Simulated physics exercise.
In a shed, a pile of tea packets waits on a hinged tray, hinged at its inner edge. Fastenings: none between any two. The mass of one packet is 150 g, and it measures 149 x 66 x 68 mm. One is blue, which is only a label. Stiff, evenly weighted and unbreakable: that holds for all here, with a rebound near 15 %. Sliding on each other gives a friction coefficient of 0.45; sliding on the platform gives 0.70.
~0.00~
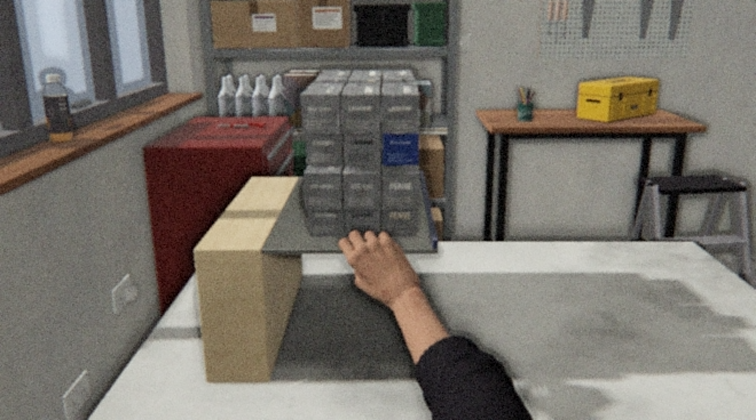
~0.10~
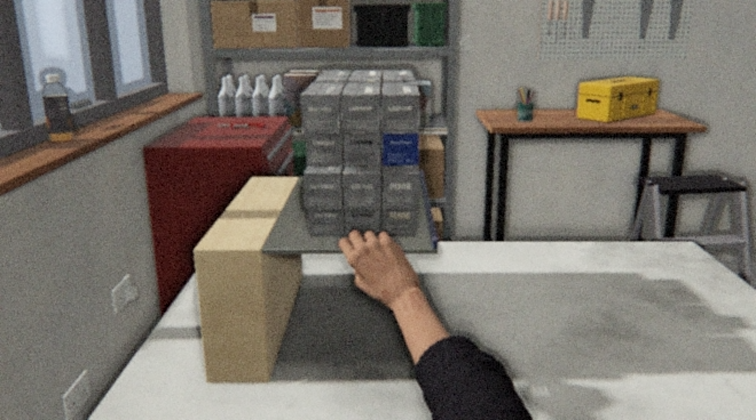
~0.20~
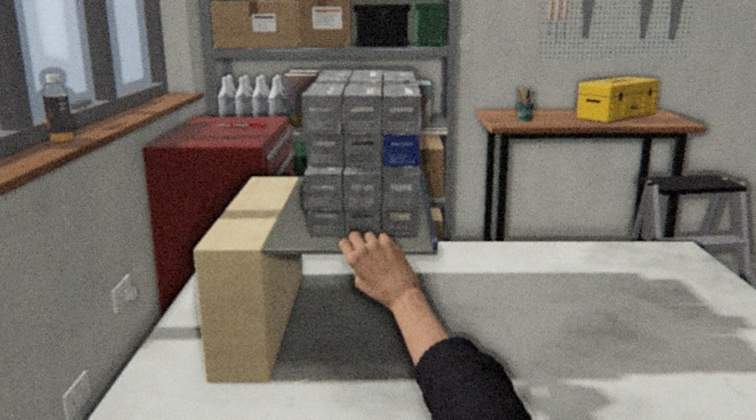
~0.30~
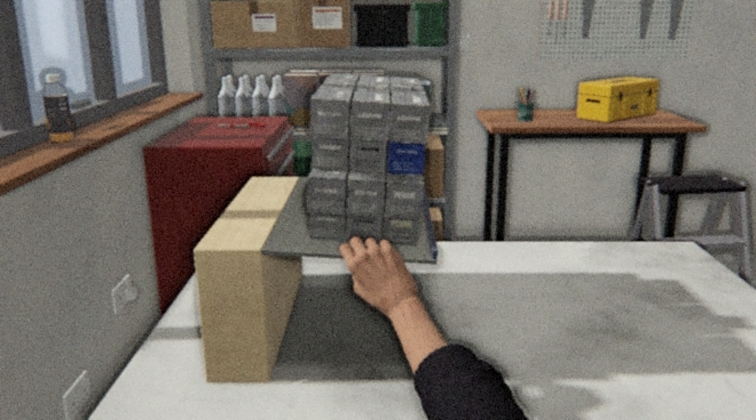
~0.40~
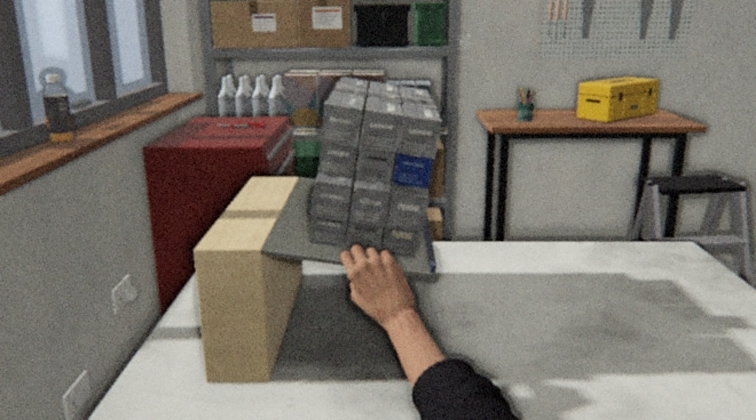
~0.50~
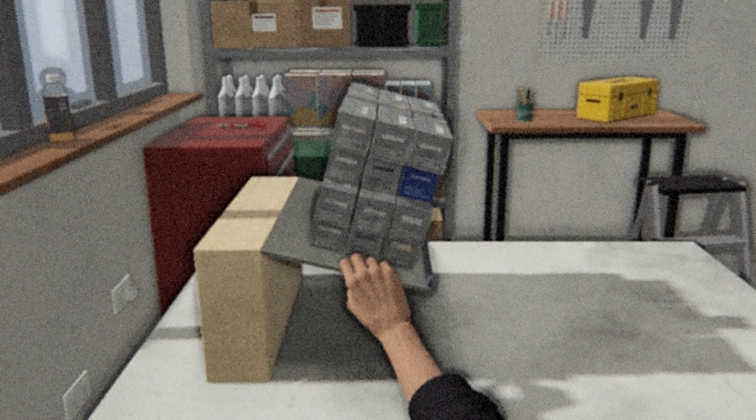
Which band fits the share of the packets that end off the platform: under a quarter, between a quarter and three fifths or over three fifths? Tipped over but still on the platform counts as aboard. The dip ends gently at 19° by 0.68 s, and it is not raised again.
Upwards of three fifths.
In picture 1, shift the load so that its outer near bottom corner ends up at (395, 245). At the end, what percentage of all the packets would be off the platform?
70 percent.
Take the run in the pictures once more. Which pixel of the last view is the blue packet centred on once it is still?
Around (521, 333).
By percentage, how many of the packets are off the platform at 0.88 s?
30 %.
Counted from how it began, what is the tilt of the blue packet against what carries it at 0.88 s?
Roughly 50°.
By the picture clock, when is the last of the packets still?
I'd say around 2.5 seconds.
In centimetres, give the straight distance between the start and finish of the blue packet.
Blue - moved 48 cm.
Around 0.68 s, slope 19°; none of the 36 packets off the platform, 33 disturbed; blue packet tipped 7°.
Around 0.88 s, slope 19°; 11 of the 36 packets off the platform; blue packet tipped 45°, 34 mm lower.
Around 1.10 s, slope 19°; 18 of the 36 packets off the platform; blue packet on its side.
Around 1.60 s, slope 19°; 27 of the 36 packets off the platform; blue packet on its side.
Finally (2.8 s), slope 19°; 29 of the 36 packets off the platform; blue packet on its side. That is 81 per cent. Seen by the last camera, middles, blue packet near (521, 334).
